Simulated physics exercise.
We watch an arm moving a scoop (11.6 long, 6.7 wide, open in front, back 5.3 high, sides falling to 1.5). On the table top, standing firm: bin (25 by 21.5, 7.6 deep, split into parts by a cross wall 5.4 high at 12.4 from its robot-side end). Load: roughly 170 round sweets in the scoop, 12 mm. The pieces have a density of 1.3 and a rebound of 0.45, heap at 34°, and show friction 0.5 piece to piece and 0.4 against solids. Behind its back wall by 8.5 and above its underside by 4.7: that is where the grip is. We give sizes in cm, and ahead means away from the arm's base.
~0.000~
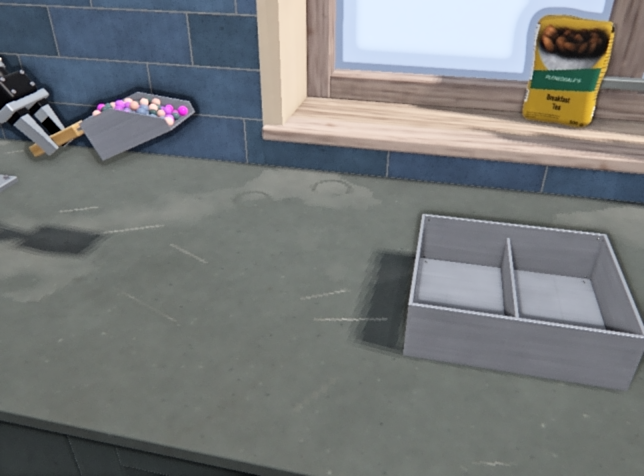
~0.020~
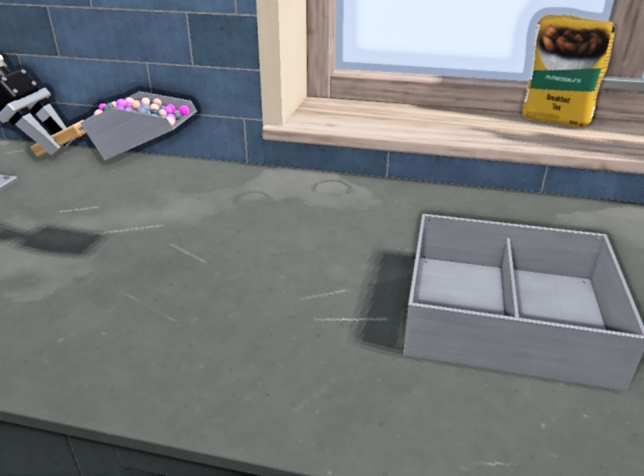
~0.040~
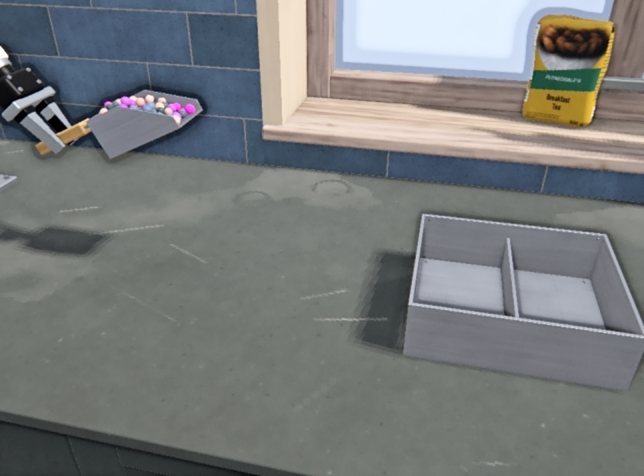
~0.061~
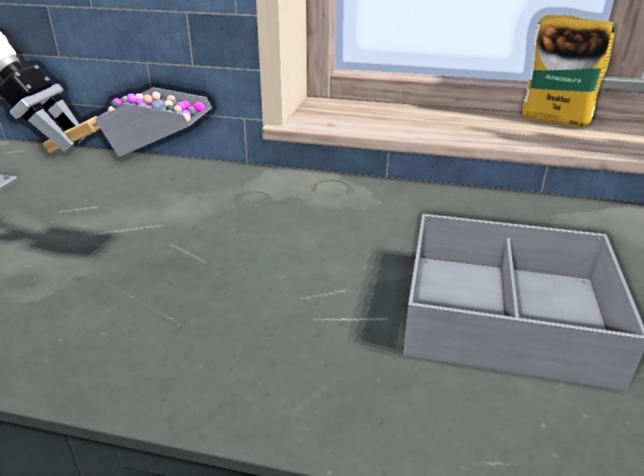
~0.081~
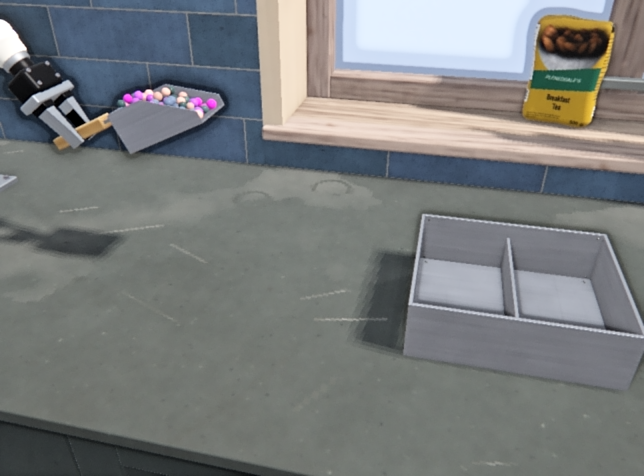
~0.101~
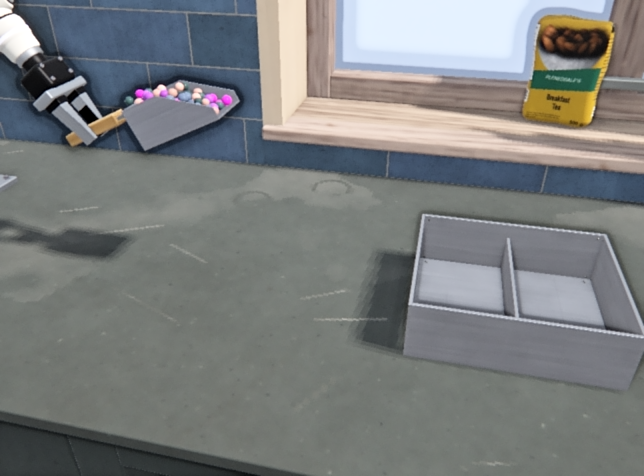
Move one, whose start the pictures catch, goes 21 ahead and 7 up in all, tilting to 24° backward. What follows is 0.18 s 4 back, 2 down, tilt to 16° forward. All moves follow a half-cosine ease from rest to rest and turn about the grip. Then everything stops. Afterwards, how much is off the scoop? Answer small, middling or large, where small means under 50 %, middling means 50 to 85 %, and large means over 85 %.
Large.
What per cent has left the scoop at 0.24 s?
Share out so far: Close to 0 %.
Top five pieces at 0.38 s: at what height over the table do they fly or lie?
Those pieces are near 30 cm up.
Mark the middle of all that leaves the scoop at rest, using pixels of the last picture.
In the final picture, somewhere near (374, 294).
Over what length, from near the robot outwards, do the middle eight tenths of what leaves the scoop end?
It covers about 18 centimetres.
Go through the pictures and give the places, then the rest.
Scoop floor at (142, 136), tilted 26° backward; upper third of the load around (138, 112), from x 90 to 180, top at y 100; 170 on the scoop, in the first frame.
Scoop floor at (144, 136), tilted 26° backward; upper third of the load around (137, 112), from x 90 to 185, top at y 100, in the second frame.
Scoop floor at (149, 134), tilted 26° backward; upper third of the load around (142, 110), from x 95 to 190, top at y 100, in the third frame.
Scoop floor at (158, 132), tilted 26° backward; upper third of the load around (151, 107), from x 105 to 200, top at y 95, in the fourth frame.
Scoop floor at (170, 129), tilted 26° backward; upper third of the load around (162, 104), from x 120 to 210, top at y 90, in the fifth frame.
Scoop floor at (185, 126), tilted 25° backward; upper third of the load around (178, 100), from x 130 to 225, top at y 85; 170 on the scoop, in the sixth frame.
After 0.24 s, tilted 24° backward, highest piece 32 above the table; 168 on the scoop, 2 in flight or on a rim.
After 0.38 s, tilted 3° forward, highest piece 30 above the table; 82 on the scoop, 2 on the table or floor, 86 in flight or on a rim.
After 0.65 s, tilted 16° forward, highest piece 15 above the table; 143 on the table or floor, 15 in the robot-side part, 2 on the scoop, 1 in the far-side part, 9 in flight or on a rim.
After 1.70 s, tilted 16° forward, highest piece 2 above the table; 154 on the table or floor, 14 in the robot-side part, 2 in the far-side part.
At rest, 154 on the table or floor, 14 in the robot-side part, 2 in the far-side part. That is 100 % off the scoop.
